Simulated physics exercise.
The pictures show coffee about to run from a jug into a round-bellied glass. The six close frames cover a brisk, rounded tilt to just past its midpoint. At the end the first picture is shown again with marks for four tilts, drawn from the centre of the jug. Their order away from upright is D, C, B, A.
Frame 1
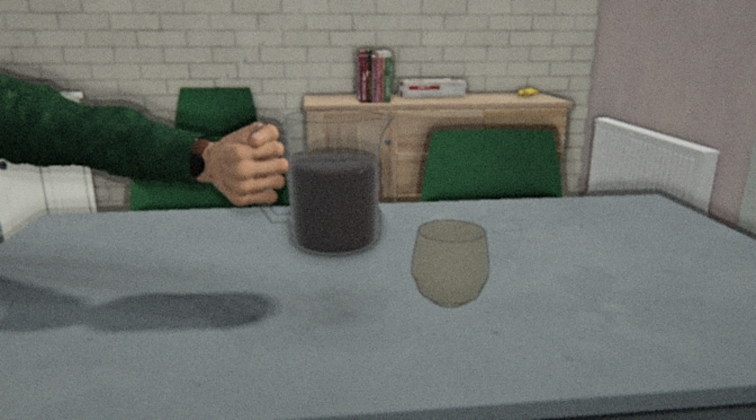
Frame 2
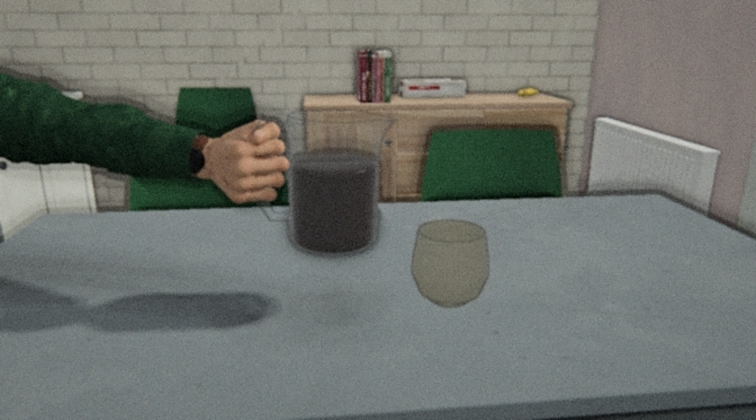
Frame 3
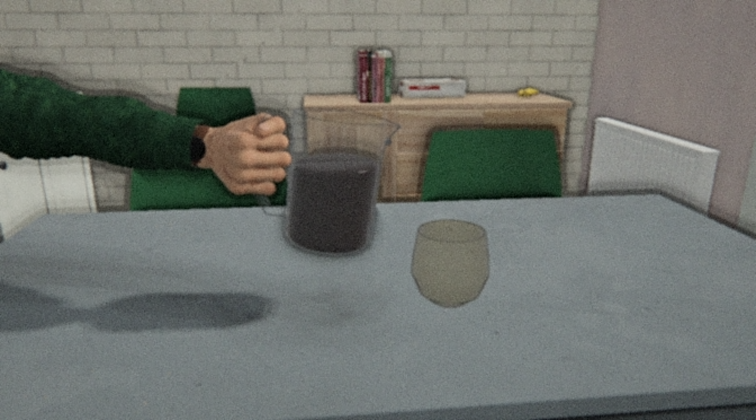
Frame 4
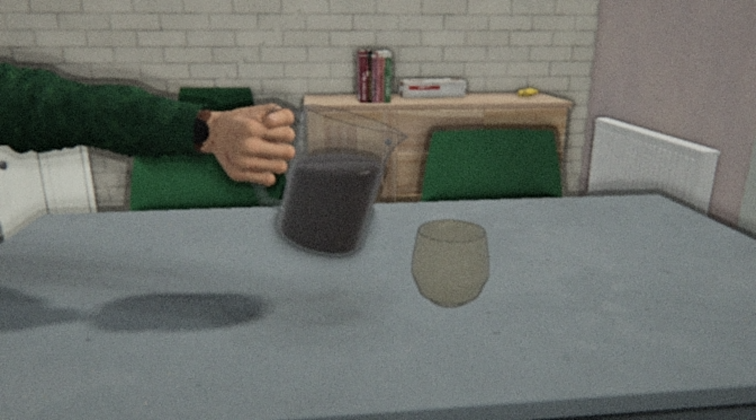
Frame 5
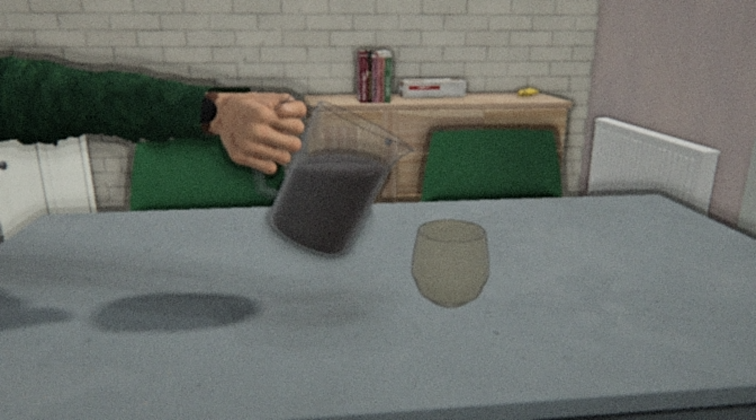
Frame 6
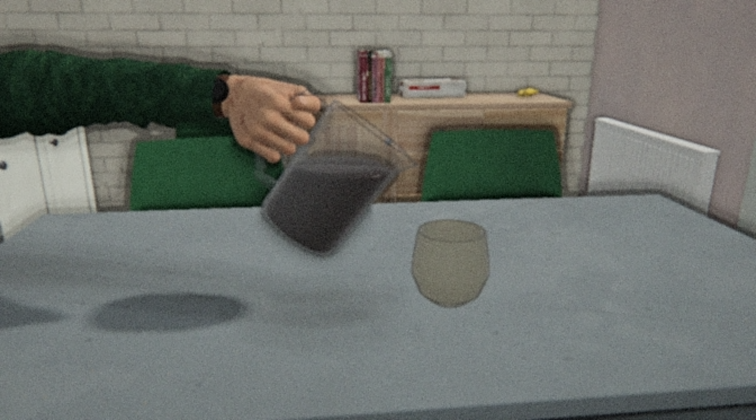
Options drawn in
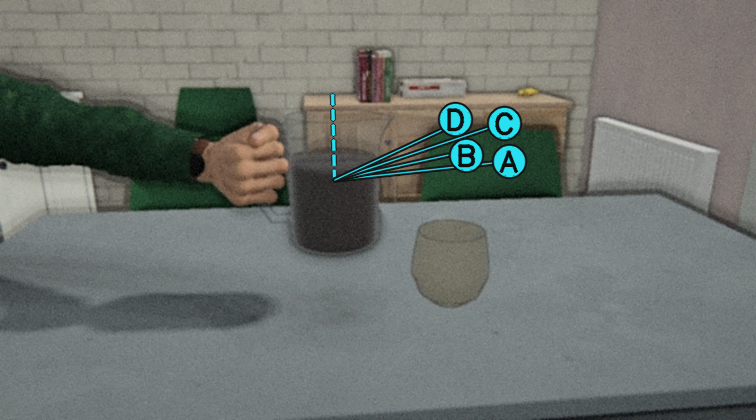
A hand in a green sleeve lifting and tilting a glass jug of coffee rightward beside a round-bellied glass on a table.
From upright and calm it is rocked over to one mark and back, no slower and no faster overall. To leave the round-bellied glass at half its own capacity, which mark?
Choose C.
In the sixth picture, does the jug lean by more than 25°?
Yes.
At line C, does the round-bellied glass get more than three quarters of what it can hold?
No, it does not.
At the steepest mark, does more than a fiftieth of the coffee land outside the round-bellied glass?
Yes, it does.
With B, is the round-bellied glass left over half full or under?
Over half.
In cyan, A at (492, 163); B at (448, 155); C at (487, 128); D at (441, 130).
With A, the round-bellied glass ends with about 70 % of what it can hold; 12 % of the coffee is spilt.
With B, the round-bellied glass ends with about 67 % of what it can hold.
With C, the round-bellied glass ends with about 51 % of what it can hold.
With D, the round-bellied glass ends with about 33 % of what it can hold.
